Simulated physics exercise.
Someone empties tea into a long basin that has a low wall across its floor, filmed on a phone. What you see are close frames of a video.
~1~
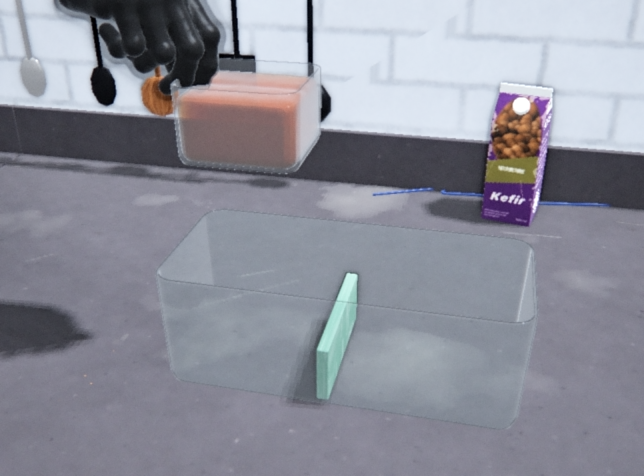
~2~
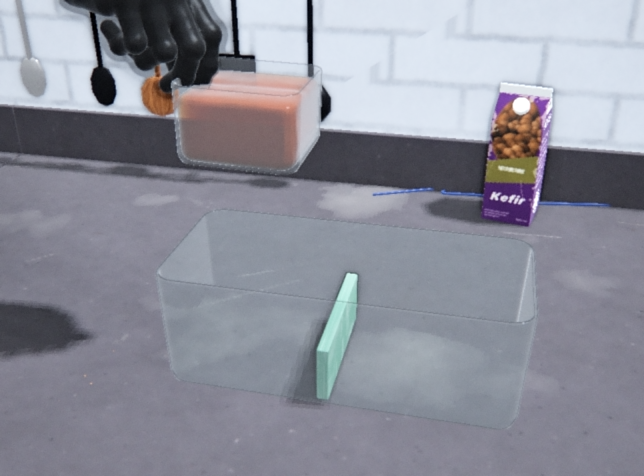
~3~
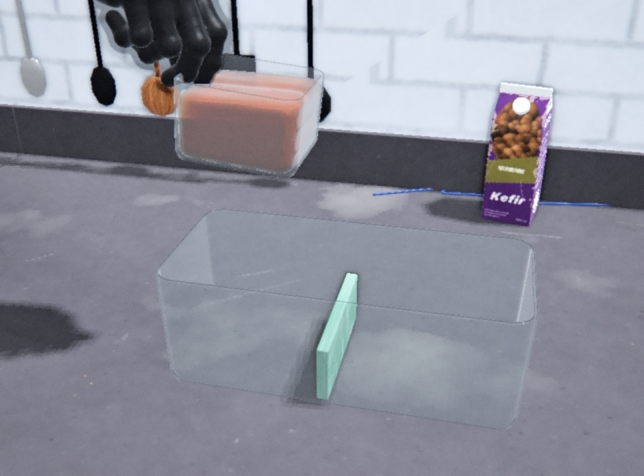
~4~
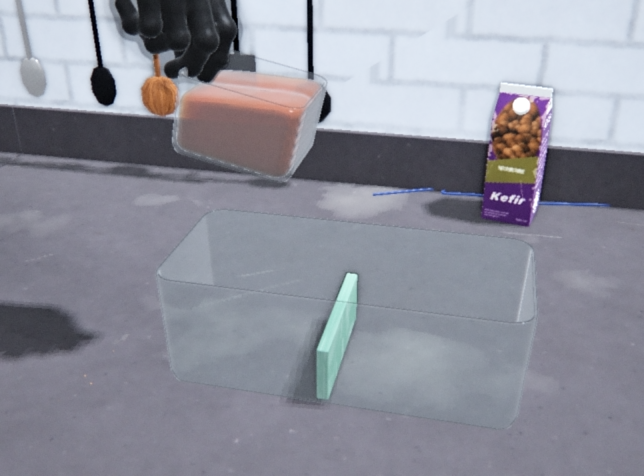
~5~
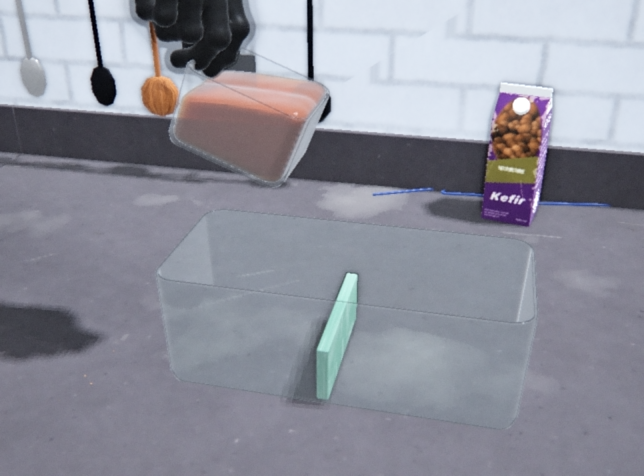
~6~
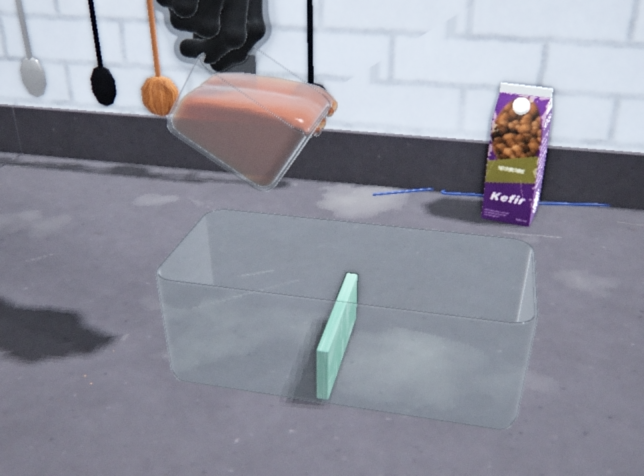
To begin with, a black-gloved hand holds a clear container of orange-brown liquid nearly level above a long, transparent basin with a low green wall across its floor. The hand then tilts the container steadily to the right, and a little liquid slips over its lowered edge.
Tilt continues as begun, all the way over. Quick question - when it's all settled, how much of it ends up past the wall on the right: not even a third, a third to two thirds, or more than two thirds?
I'd say more than two thirds.
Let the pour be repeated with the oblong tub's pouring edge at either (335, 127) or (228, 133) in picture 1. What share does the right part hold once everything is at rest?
One after the other: 95 %, 5 %.
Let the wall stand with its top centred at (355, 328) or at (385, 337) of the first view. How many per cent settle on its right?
Roughly 75 % and then 45 %.
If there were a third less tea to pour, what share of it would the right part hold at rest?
Around 85 percent, more or less.
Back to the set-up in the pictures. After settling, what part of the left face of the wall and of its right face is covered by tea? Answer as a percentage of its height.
The left side sits at 0 per cent and the right side at 40.
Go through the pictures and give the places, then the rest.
Tilt 0°; pouring edge (310, 81); surface from (195, 82) to (309, 90); the long basin's rim runs from (183, 242) to (535, 281); the wall's top is at (339, 310), in the first picture.
Tilt 1°; pouring edge (310, 83); surface from (196, 82) to (310, 90), in the second picture.
Tilt 6°; pouring edge (313, 88); surface from (197, 82) to (311, 91), in the third picture.
Tilt 12°; pouring edge (316, 96); surface from (200, 82) to (314, 94), in the fourth picture.
Tilt 21°; pouring edge (318, 107); surface from (200, 84) to (320, 98); 1 per cent is over the edge, in the fifth picture.
Tilt 32°; pouring edge (319, 120); surface from (197, 85) to (321, 108); 5 per cent is over the edge, in the sixth picture.
A moment on, the oblong tub is tipped on its side and 31 per cent is still to pour, 0 is left of the wall and 26 right of it.
Next, the oblong tub is tipped right over and 7 per cent is still to pour, 4 is left of the wall and 81 right of it.
Then the oblong tub is tipped right over and 1 per cent is still to pour, 8 is left of the wall and 88 right of it.
Later the oblong tub is tipped right over and 0 per cent is still to pour, 10 is left of the wall and 89 right of it.
Finally, 10 per cent lies left of the wall, 89 right of it and 1 outside.
